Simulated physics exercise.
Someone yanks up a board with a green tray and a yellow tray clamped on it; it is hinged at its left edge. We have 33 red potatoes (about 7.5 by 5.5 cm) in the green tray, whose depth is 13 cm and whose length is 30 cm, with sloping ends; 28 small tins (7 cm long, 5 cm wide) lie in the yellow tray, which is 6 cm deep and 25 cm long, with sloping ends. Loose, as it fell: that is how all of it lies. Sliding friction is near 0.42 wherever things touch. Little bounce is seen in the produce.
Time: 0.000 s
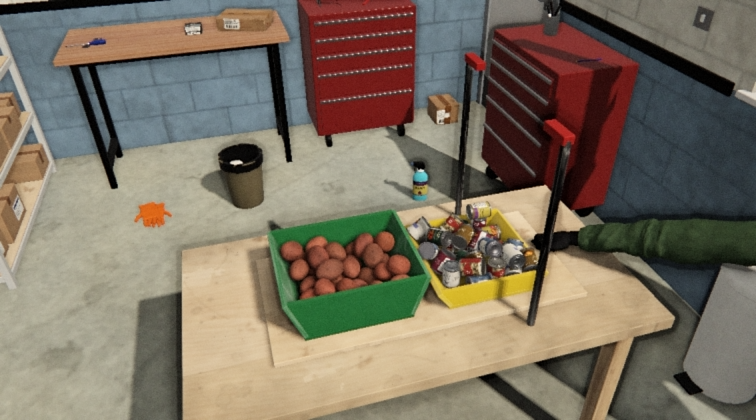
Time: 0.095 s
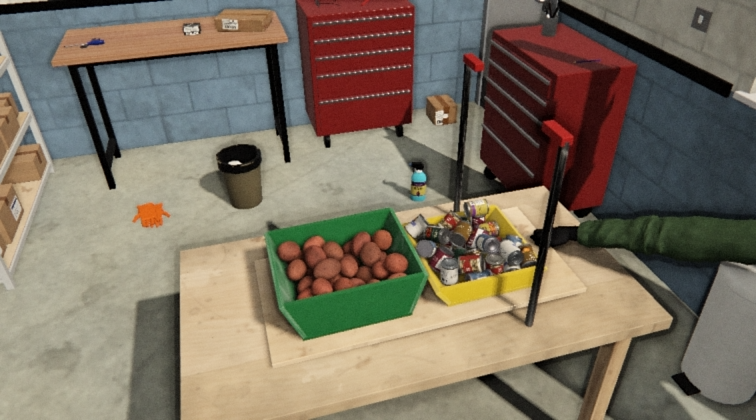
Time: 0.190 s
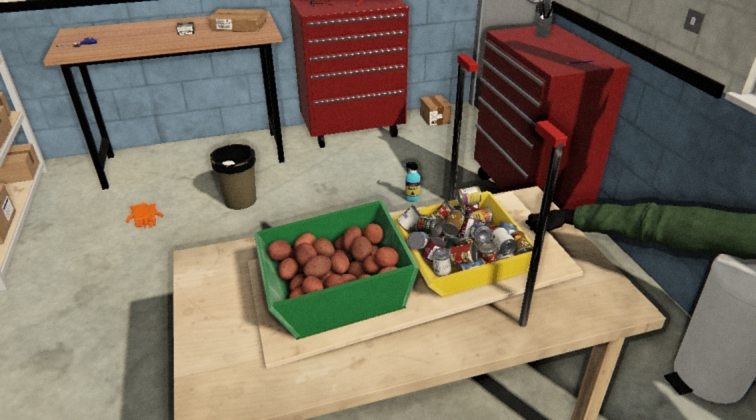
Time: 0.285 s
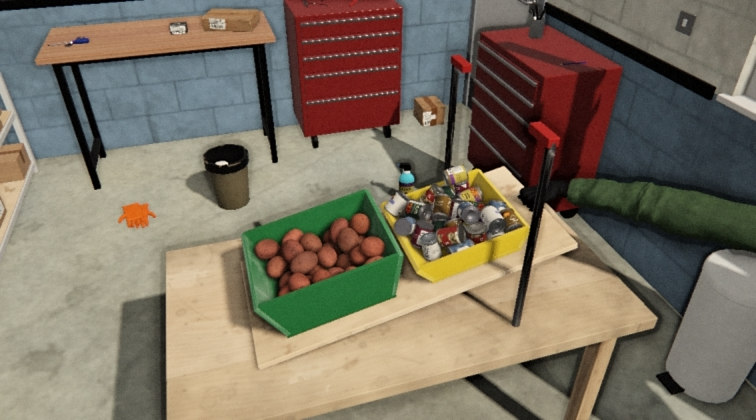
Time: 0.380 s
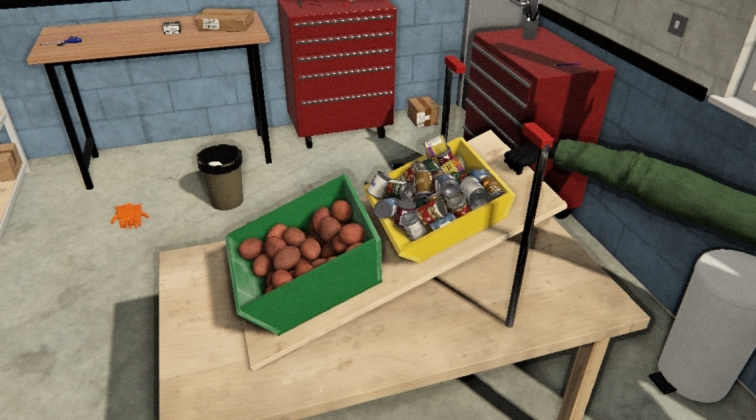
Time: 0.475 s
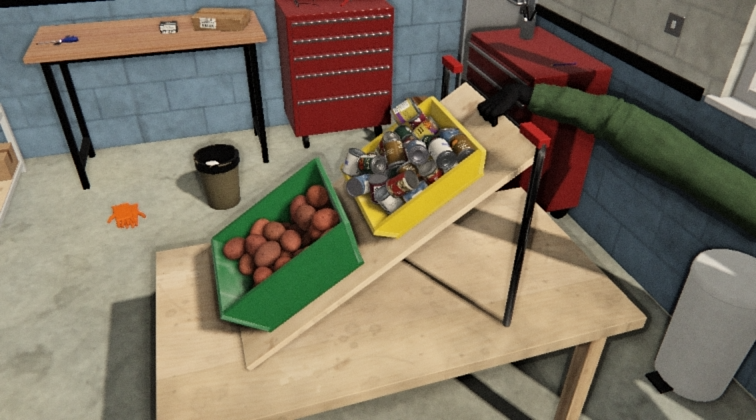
In a workshop, a green tray of red potatoes and a yellow tray of small tins sit on a board lying flat on a wooden table. A green-sleeved arm lifts the board's right end, slowly at first, then higher, until both trays slant steeply down toward the left, still full.
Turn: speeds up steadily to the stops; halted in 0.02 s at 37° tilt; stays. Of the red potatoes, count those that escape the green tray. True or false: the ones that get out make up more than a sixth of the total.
False.
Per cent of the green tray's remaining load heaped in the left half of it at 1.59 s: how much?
Share in that half: Roughly 80 percent.
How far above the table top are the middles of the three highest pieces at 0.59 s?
On average roughly 64 centimetres up.
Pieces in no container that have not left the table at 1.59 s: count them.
Count of pieces: About 5.
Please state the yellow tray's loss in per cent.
For the yellow tray, 95 percent.
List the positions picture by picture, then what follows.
In the first picture (places track the rim corner closest to us here), green tray (287, 304); yellow tray (441, 292); tipped 0°; all still inside.
The second picture shows green tray (283, 305); yellow tray (439, 290); tipped 1°.
The third picture shows green tray (273, 305); yellow tray (431, 282); tipped 5°.
The fourth picture shows green tray (258, 306); yellow tray (419, 268); tipped 12°.
The fifth picture shows green tray (240, 309); yellow tray (401, 250); tipped 22°.
The sixth picture shows green tray (223, 313); yellow tray (375, 229); tipped 34°; all still inside.
After 0.49 s, the board meets the red stops.
After 0.59 s, tilt 37°; the green tray has all 33 and the yellow tray has all 28.
After 0.73 s, tilt 37°; the green tray has all 33 and the yellow tray is down by 12 of 28.
After 0.99 s, tilt 37°; the green tray is down by 1 of 33 and the yellow tray is down by 27 of 28.
Outcome (at 1.59 s), the green tray is down by 2 of 33 and the yellow tray is down by 27 of 28. Asked share, 2 of 33, 6 per cent.
